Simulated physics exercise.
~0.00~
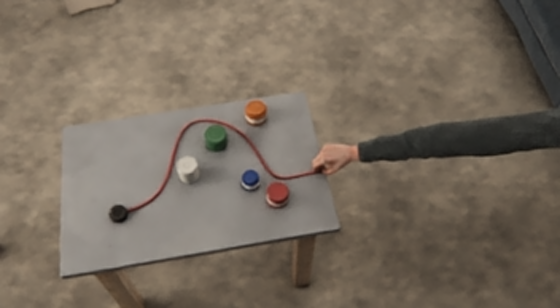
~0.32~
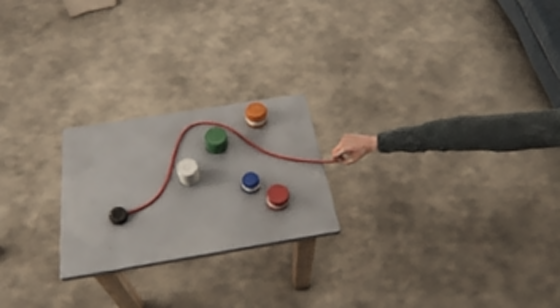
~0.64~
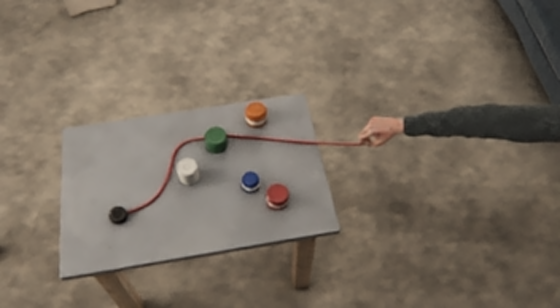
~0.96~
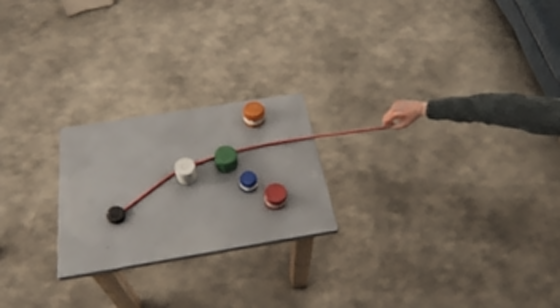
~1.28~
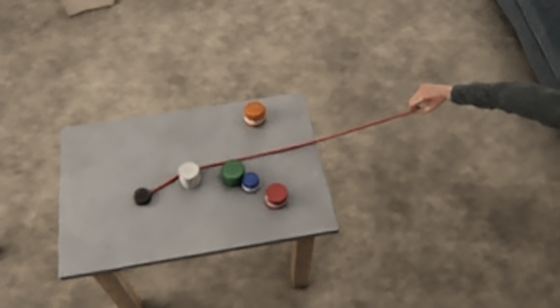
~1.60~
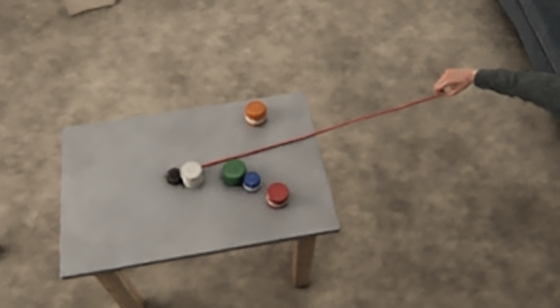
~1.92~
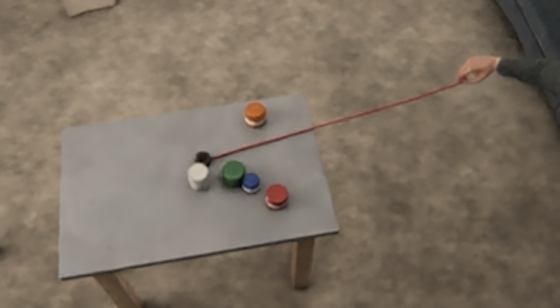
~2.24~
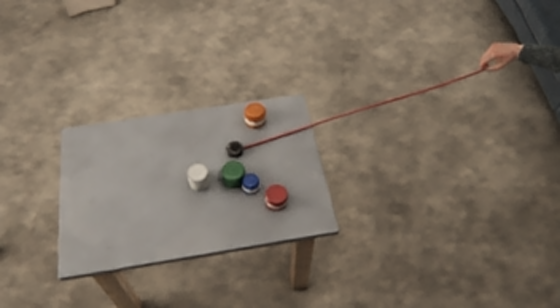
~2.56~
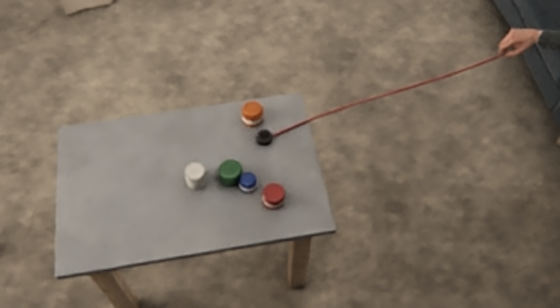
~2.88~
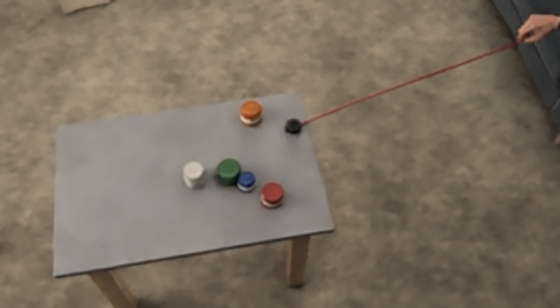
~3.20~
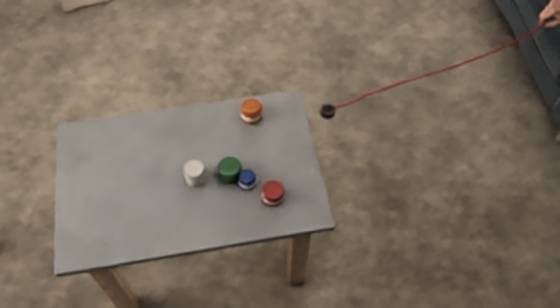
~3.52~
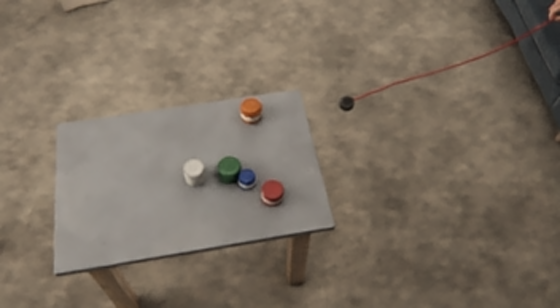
We see a hand pull a red cord rightward across a gray table, dragging a green tub toward a blue jar before the attached black puck slides, nudges a white tin slightly, passes below an orange jar and leaves the tabletop, still trailing on the cord.
